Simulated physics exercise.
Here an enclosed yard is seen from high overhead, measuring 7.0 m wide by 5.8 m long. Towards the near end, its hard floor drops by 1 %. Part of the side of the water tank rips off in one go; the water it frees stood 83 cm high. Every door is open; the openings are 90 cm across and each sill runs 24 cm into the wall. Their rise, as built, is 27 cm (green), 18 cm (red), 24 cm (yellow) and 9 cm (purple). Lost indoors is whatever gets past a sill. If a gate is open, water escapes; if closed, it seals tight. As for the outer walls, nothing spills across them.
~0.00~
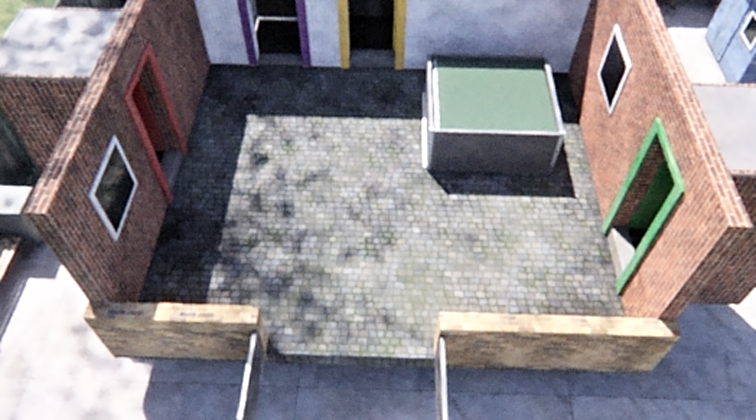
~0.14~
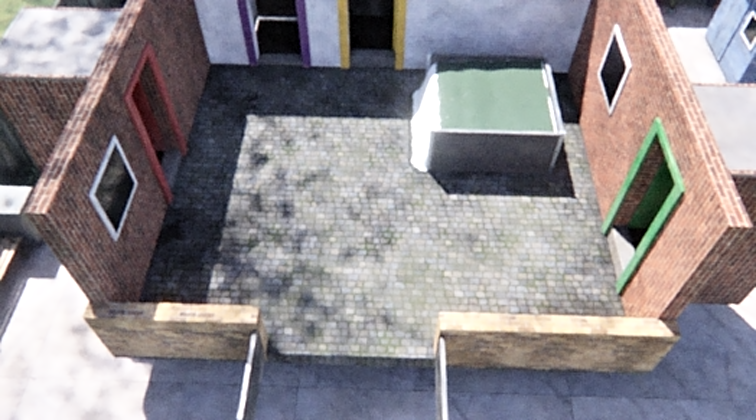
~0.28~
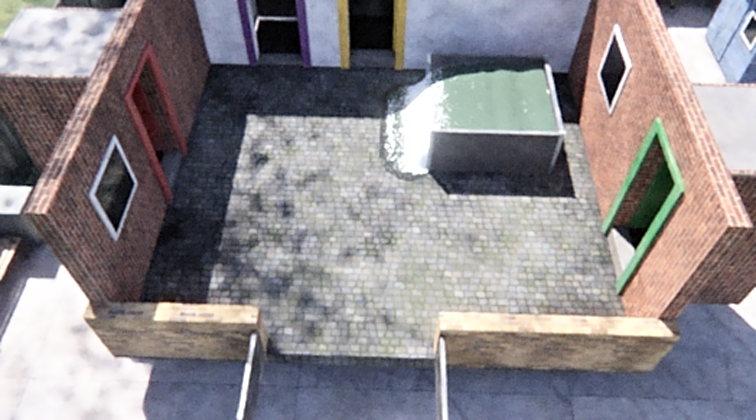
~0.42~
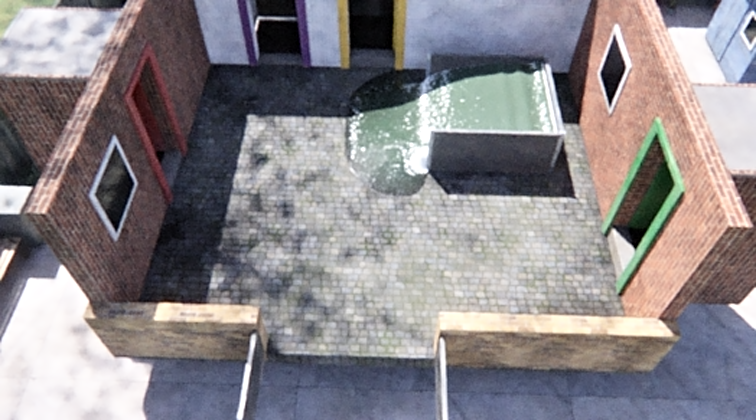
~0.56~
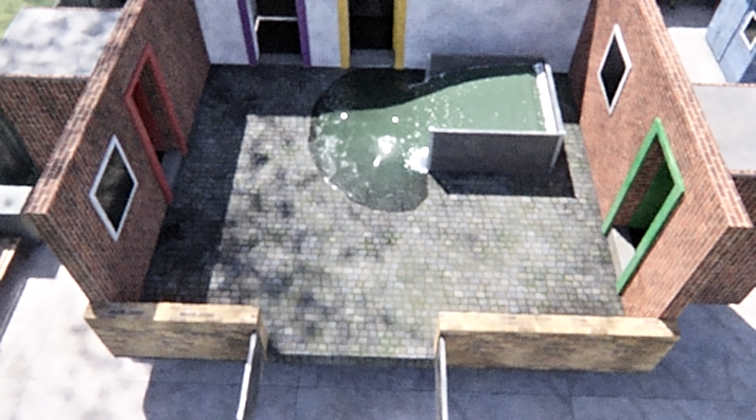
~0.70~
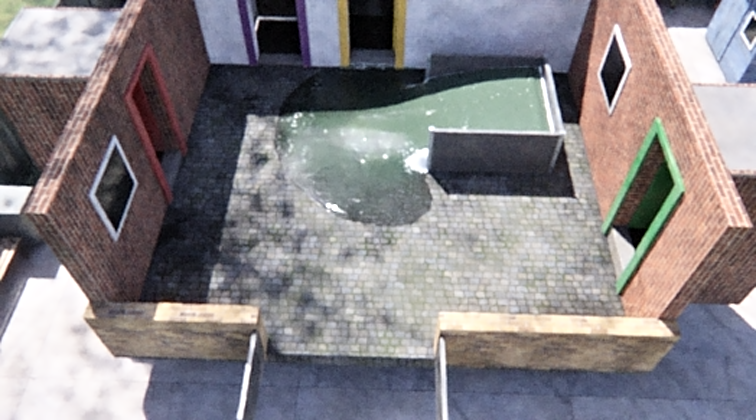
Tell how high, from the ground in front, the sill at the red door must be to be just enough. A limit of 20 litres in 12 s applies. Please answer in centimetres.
It must be about 25 cm high.
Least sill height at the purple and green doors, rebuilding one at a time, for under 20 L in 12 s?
About 17 cm at purple and 7.5 cm at green.
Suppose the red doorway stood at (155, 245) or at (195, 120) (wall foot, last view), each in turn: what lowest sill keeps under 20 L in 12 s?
Roughly 15 cm, then roughly 31 cm.
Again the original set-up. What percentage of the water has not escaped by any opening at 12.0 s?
Close to 72 per cent is still present.
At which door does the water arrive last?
Answer: Green.
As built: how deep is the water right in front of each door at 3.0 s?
At the green door the depth is 0 cm, at red 27 cm, at yellow 10 cm and at purple 18 cm.
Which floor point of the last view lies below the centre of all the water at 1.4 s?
(396, 129), roughly.
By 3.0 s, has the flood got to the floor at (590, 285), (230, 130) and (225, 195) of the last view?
1: Unwetted; 2: Awash; 3: Awash.
After 1.4 s water covers 45 % of the floor, deepest (34 cm) near (192, 129); 25 cm at the red door, 1 litre in over its 18 cm sill.
After 3.0 s water covers 55 % of the floor, deepest (42 cm) near (134, 320); 27 cm at the red door, 66 litres in over its 18 cm sill.
After 12.0 s water covers 100 % of the floor, deepest (12 cm) near (623, 348); 5 cm at the red door, 82 litres in over its 18 cm sill.
At the red door as built, the water arrived by 1.2 s and peaked near 32 cm at 2.2 s.
With a sill of 20 cm, 59 litres would have come in within the 12 s; with 27 cm, 10 litres. So under 20 litres takes about 25 cm.
